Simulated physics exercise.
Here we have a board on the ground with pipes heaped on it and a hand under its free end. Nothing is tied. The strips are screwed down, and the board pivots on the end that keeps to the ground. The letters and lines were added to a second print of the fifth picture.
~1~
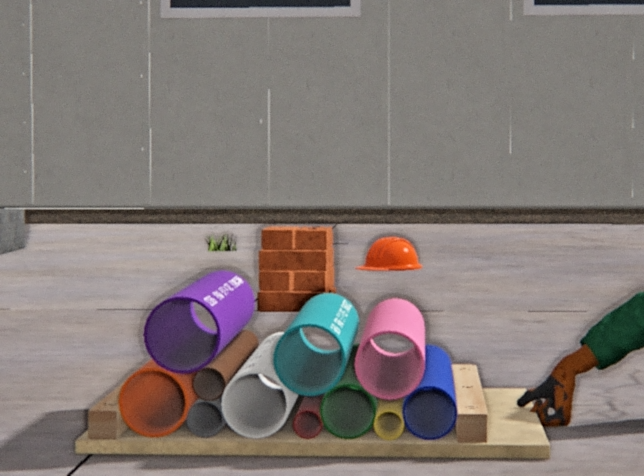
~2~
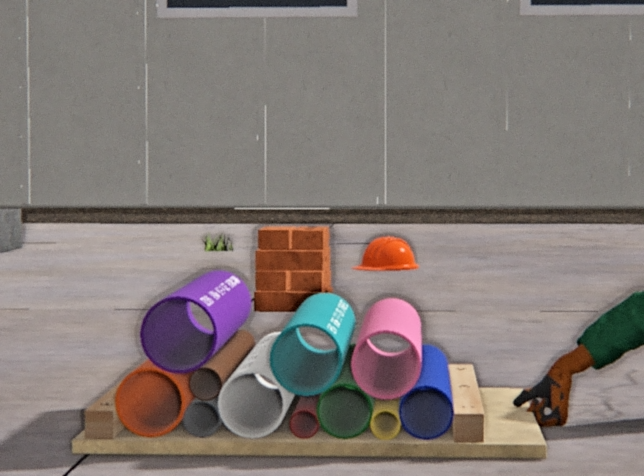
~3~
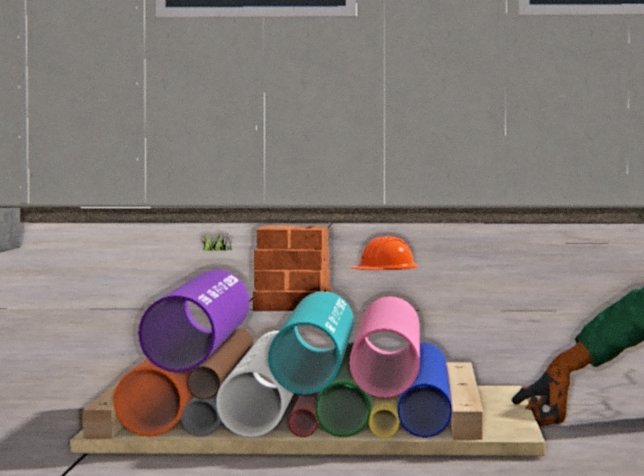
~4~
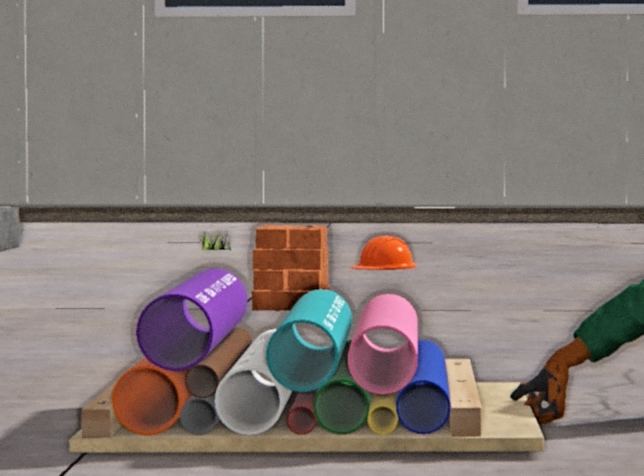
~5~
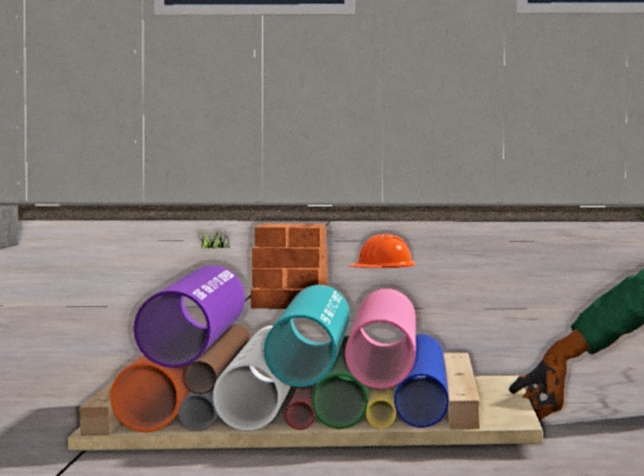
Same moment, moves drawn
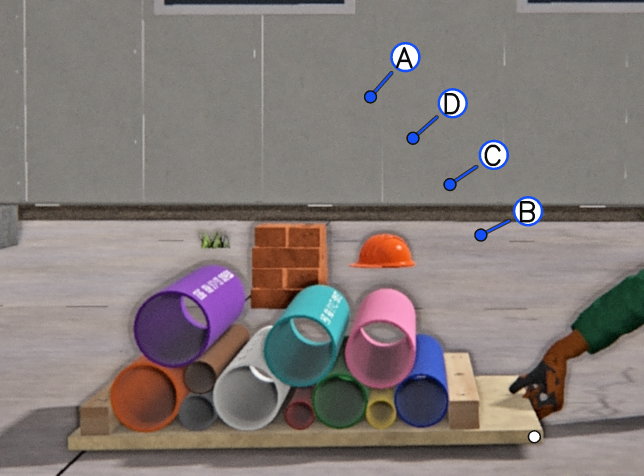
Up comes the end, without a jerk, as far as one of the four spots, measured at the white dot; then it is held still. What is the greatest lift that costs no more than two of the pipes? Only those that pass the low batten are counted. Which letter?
Lift it to D and no more.
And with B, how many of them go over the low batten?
With B, one.
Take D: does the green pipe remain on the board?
Yes.
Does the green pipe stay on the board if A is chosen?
Yes, with A.
On the copy, A at (370, 97); B at (481, 235); C at (450, 185); D at (413, 138); the white dot at (535, 437).
On D. First, board at 21°.
Then, board at 41°.
Finally, board at 41°, one over the low batten (purple).
By contrast, A three over the low batten (pink, turquoise, purple); B one over the low batten (purple); C one over the low batten (purple).
